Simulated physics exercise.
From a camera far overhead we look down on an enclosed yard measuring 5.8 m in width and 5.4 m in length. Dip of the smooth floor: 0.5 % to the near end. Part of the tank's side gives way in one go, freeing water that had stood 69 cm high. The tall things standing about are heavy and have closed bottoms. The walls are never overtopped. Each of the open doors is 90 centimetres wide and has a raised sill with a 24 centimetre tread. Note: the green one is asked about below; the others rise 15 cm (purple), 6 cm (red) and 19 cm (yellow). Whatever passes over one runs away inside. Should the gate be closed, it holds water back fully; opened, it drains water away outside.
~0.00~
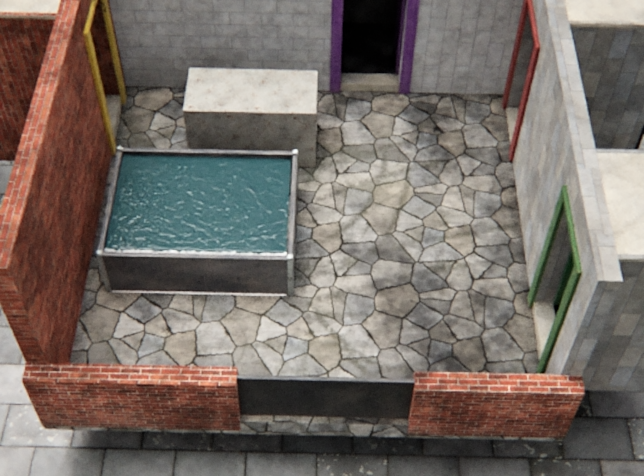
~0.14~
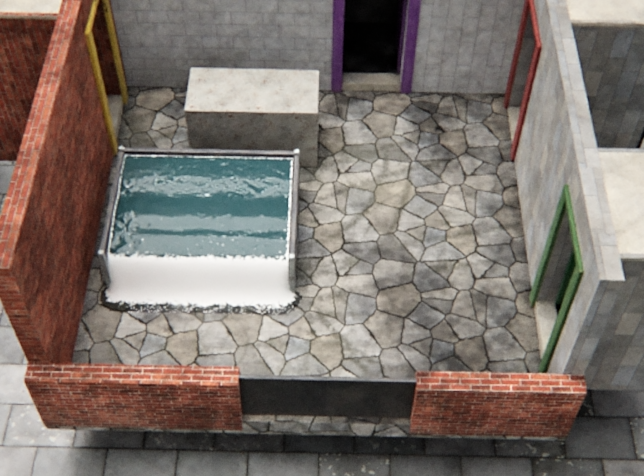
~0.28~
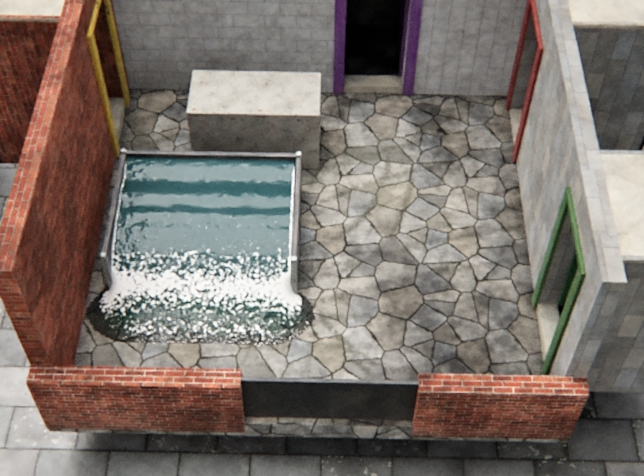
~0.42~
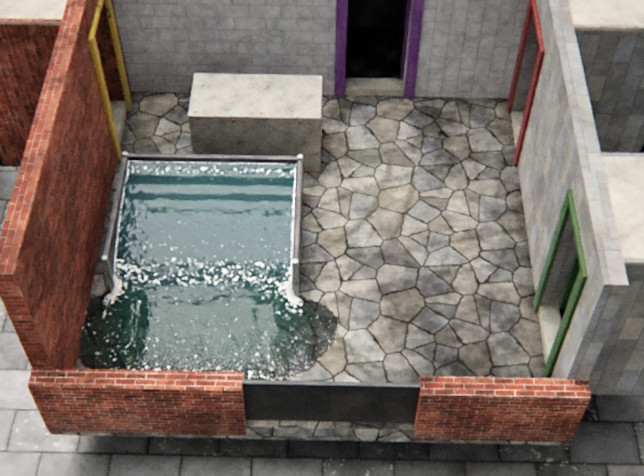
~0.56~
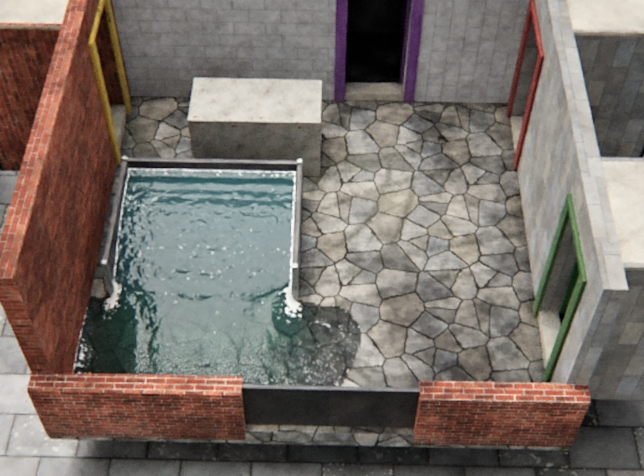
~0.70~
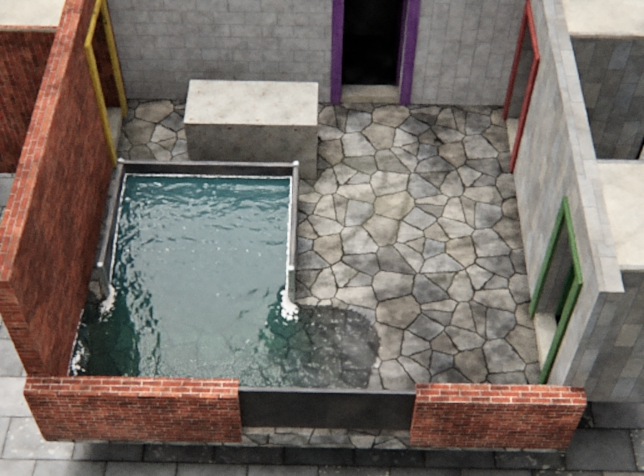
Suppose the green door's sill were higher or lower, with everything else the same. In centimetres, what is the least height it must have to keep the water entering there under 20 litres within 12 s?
21 cm.
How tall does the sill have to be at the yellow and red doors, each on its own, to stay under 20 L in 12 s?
About 9.0 cm at yellow and 9.5 cm at red.
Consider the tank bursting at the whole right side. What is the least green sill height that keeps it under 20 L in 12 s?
Roughly 23 cm.
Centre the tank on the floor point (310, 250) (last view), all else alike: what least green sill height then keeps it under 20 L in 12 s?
Near 24 cm.
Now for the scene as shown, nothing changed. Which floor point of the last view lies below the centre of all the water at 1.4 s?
(200, 321).
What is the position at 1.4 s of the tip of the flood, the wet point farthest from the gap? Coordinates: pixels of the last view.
Near (486, 420).
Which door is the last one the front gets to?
Last: Purple.
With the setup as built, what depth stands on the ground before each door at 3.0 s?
In cm - green: 26, purple: 0, red: 0, yellow: 7.
After 1.4 s water covers 25 % of the floor, deepest (57 cm) near (80, 412); it has not reached the green door.
After 3.0 s water covers 55 % of the floor, deepest (31 cm) near (531, 421); 26 cm at the green door, 25 litres in over its 15 cm sill.
After 12.0 s water covers 100 % of the floor, deepest (12 cm) near (108, 195); 10 cm at the green door, 88 litres in over its 15 cm sill.
At the green door as built, the water arrived by 2.1 s and peaked near 26 cm at 2.6 s.
Run again over the same 12 s with other heights there, 54 litres in over 17.5 cm, 9 litres over 23.5 cm. The limit of 20 litres is kept from about 21 cm up.
